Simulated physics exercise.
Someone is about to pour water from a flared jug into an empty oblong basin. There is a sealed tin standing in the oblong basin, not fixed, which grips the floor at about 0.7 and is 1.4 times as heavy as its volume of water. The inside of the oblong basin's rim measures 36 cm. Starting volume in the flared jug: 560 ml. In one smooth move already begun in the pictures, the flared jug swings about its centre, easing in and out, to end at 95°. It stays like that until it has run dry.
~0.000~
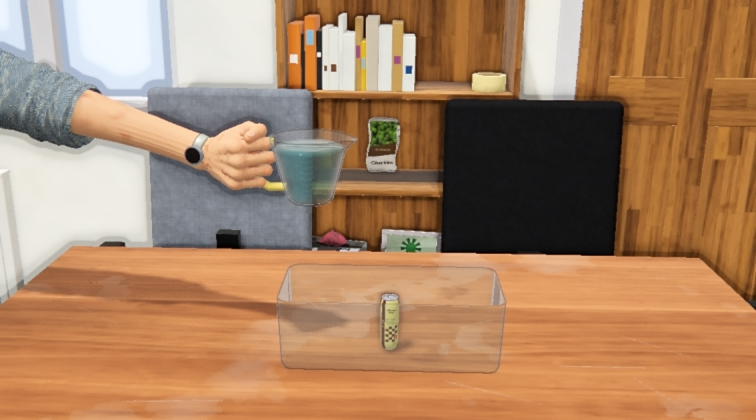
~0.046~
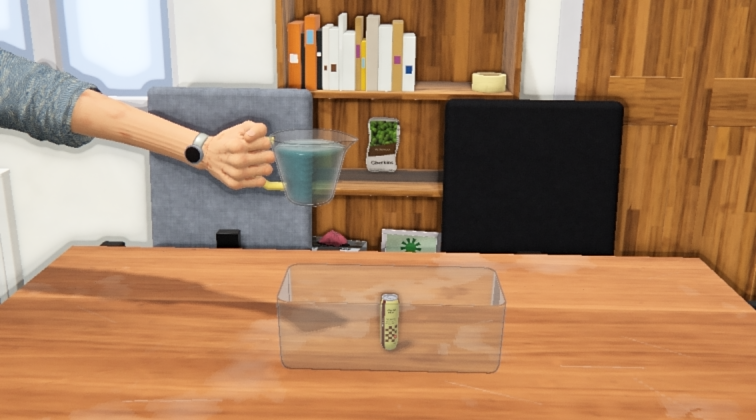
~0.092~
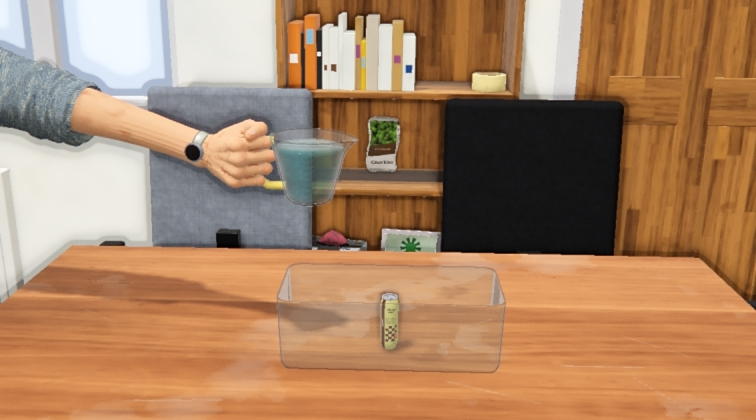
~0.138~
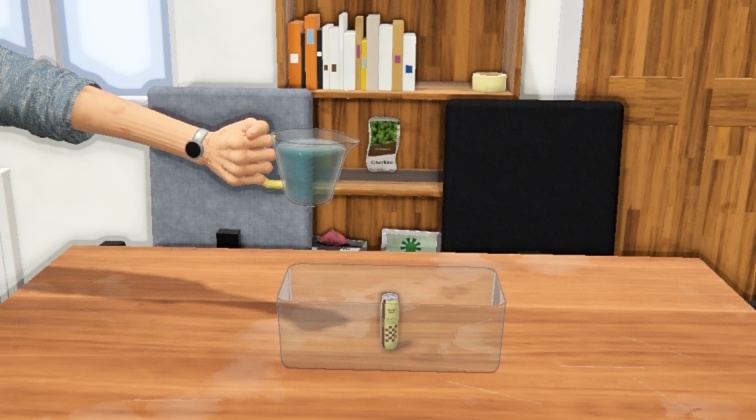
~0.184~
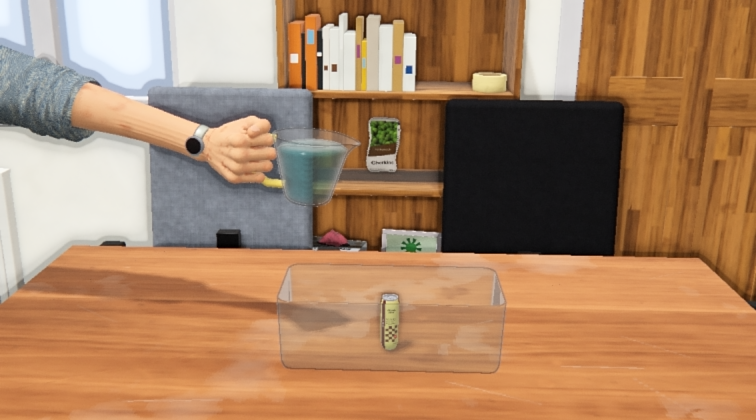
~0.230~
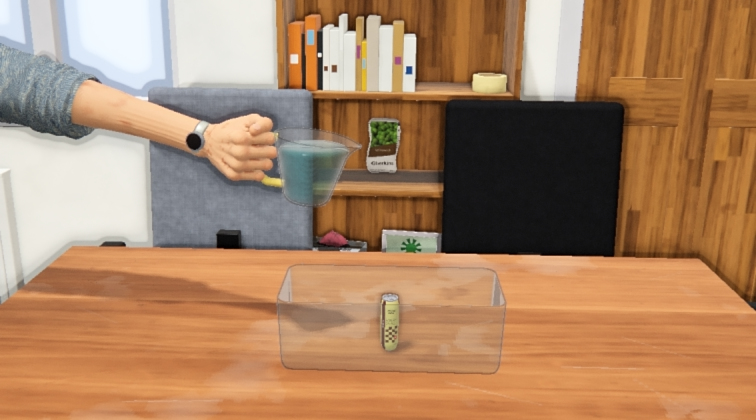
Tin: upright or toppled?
It's still up.
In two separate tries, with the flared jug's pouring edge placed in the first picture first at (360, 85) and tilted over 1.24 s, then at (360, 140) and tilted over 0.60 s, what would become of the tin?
Trial 1 - tin stays standing; trial 2 - tin stays standing.
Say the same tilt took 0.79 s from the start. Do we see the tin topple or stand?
So the tin will hold steady.
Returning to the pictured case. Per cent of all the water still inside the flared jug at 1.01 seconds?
I reckon near 20 per cent still sits there.
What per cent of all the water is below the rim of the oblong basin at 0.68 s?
The basin holds roughly 4 in a hundred parts at that moment.
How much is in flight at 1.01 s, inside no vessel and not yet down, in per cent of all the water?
Around 22 percent of the liquid.
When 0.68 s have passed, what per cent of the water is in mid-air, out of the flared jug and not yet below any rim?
Estimate: Some 22 % of the total.
By 0.68 s the tilt is 55° and 74 per cent is still to pour; the tin stands where it began.
By 1.01 s the tilt is 87° and 20 per cent is still to pour; the tin stands where it began.
By 1.36 s the tilt is 95° and 0 per cent is still to pour; the tin stands where it began.
By 1.74 s the tilt is 95° and 0 per cent is still to pour; the tin stands where it began.
At rest the tin stands where it began.
